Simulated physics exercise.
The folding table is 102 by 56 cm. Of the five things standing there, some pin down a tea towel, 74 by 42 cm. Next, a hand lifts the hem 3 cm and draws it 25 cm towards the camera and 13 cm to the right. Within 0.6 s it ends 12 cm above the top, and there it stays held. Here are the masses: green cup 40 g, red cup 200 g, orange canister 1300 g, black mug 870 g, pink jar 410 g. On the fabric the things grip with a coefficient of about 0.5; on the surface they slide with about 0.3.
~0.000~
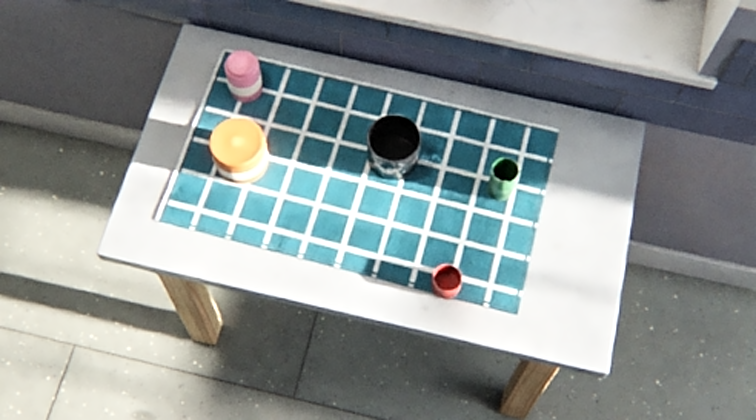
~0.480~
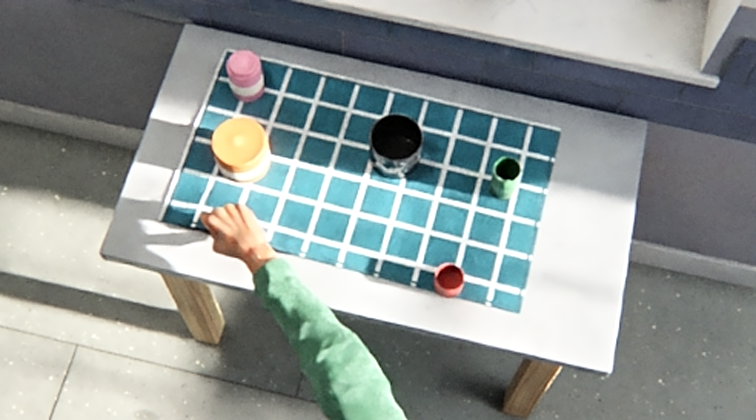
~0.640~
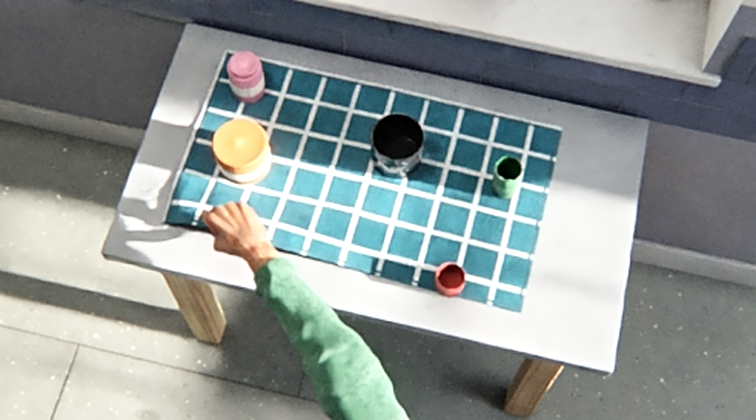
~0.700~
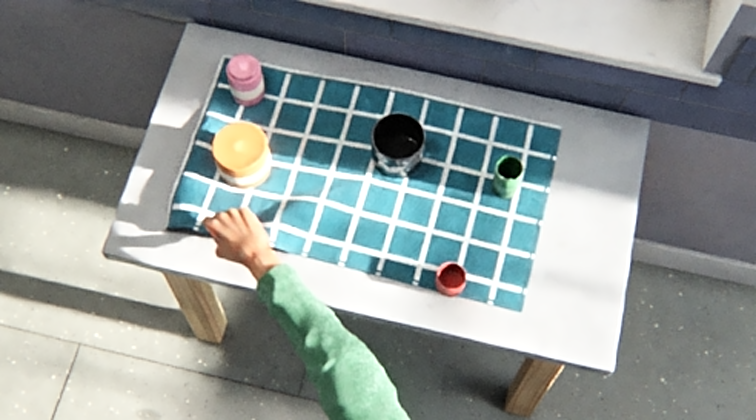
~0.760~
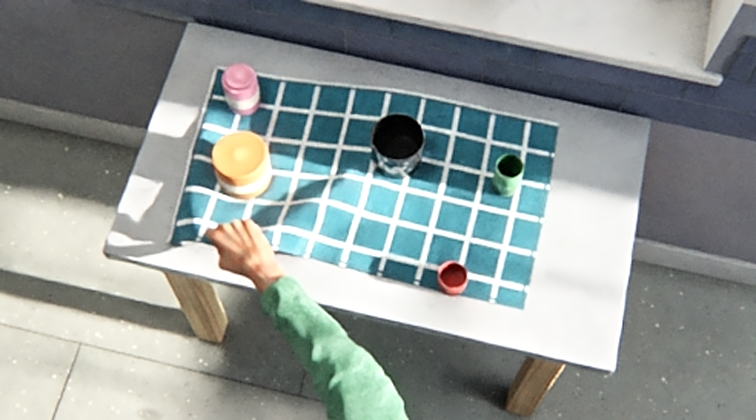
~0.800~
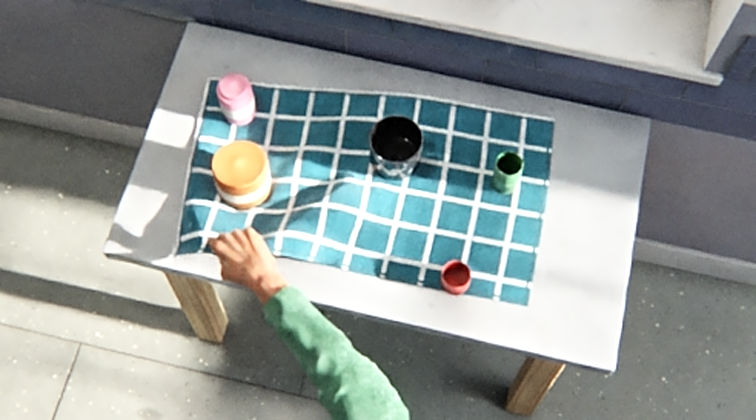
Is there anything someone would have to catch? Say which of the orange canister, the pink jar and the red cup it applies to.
One by one: Orange canister: Gone; pink jar: Gone; red cup: Still there.
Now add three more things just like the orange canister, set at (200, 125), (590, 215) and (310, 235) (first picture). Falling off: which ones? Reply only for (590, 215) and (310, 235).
Log, listed order - kept / lost.
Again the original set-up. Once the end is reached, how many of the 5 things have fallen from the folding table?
All told, 2.
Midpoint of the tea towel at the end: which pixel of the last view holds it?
(328, 269), roughly.
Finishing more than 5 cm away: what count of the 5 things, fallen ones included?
The count is 4.
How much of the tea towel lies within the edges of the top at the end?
I'd say close to 60 per cent of it.
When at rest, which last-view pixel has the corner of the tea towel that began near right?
It settles at roughly (533, 269).
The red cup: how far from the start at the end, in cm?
Red cup: 2 cm.
By 0.9 s, 95 % of the tea towel is still over the top; pink jar 16 cm off its start, orange canister 15 cm off its start, red cup 4 cm off its start.
By 1.0 s, 85 % of the tea towel is still over the top; pink jar 26 cm off its start, orange canister 23 cm off its start, red cup 4 cm off its start.
By 1.1 s, 75 % of the tea towel is still over the top; pink jar 35 cm off its start at (193, 216), orange canister 31 cm off its start at (231, 286), red cup 3 cm off its start at (470, 276).
By 1.2 s, 65 % of the tea towel is still over the top; pink jar 45 cm off its start, orange canister 37 cm off its start, red cup 3 cm off its start.
By 2.8 s, 60 % of the tea towel is still over the top; pink jar over the edge, orange canister over the edge, red cup 3 cm off its start at (464, 283), black mug 23 cm off its start at (339, 227).
